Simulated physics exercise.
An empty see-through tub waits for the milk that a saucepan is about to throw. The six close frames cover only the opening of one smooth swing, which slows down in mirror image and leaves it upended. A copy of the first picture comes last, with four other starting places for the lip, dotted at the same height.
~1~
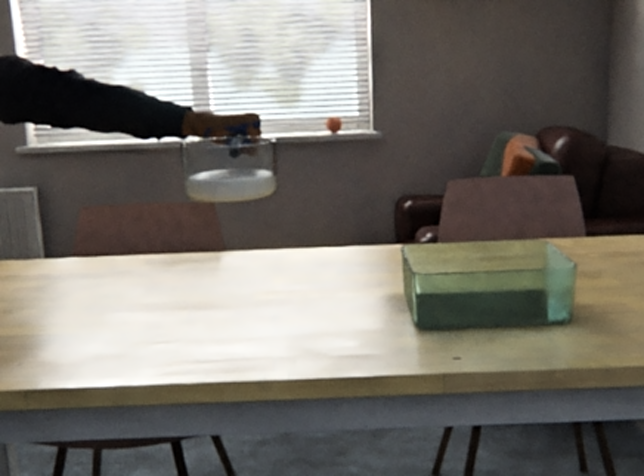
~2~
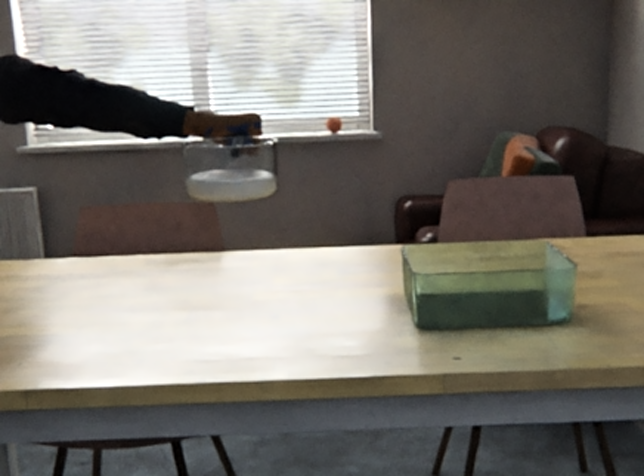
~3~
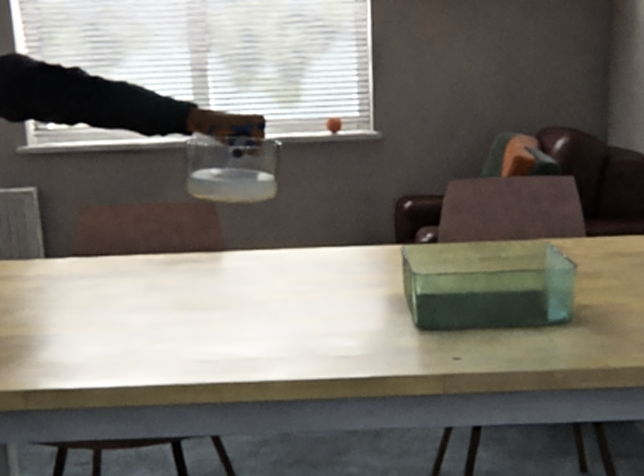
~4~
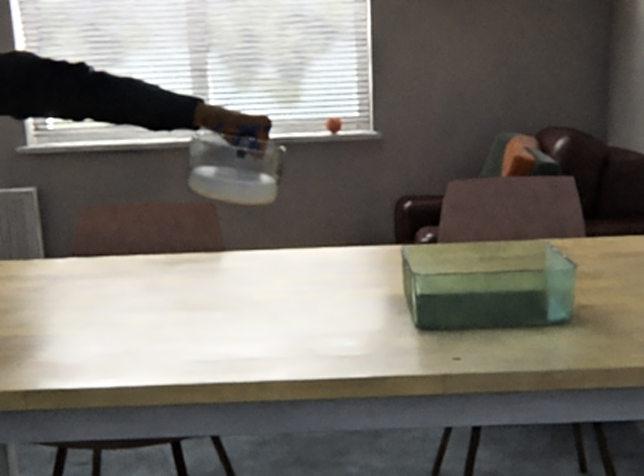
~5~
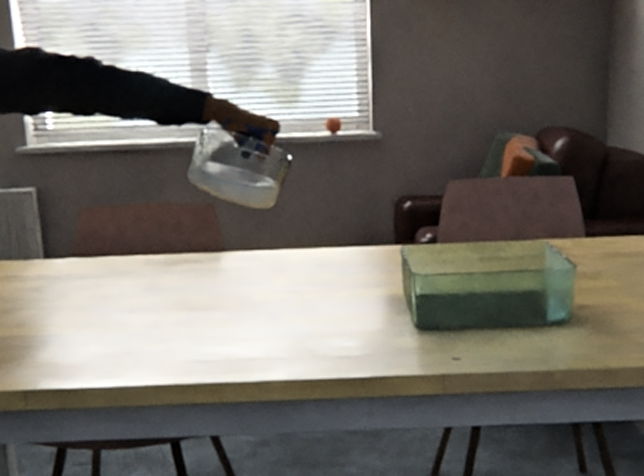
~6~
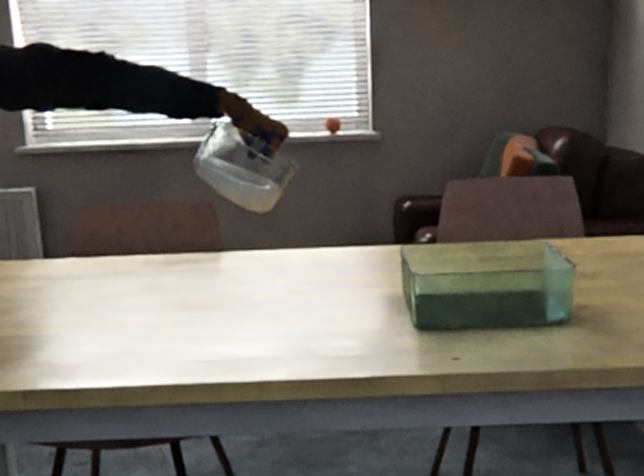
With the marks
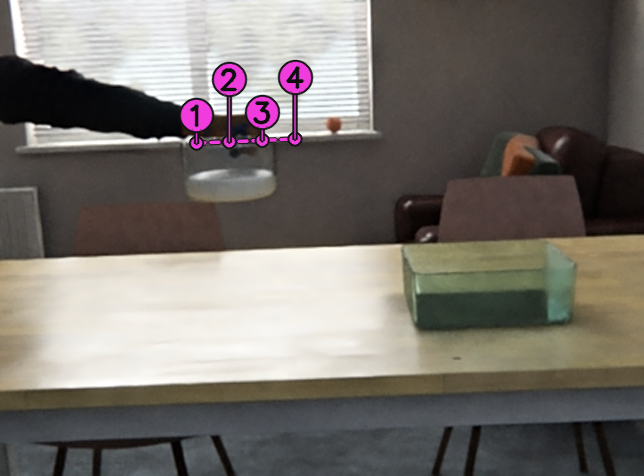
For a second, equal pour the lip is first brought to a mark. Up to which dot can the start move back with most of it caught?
Go for 4.
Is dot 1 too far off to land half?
Yes, it does.
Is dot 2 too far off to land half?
Yes, it does.
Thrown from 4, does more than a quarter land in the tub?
Yes, clearly.
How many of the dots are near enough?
One.
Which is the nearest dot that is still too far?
Here it is dot 3.
On the marked copy, 1 at (196, 143); 2 at (229, 141); 3 at (262, 140); 4 at (295, 139).
If 1 is chosen, about 0 % lands in the tub, 100 % falls short.
If 2 is chosen, about 0 % lands in the tub, 100 % falls short.
If 3 is chosen, about 3 % lands in the tub, 94 % falls short and 3 % goes beside or beyond.
If 4 is chosen, about 67 % lands in the tub, 23 % falls short and 9 % goes beside or beyond.
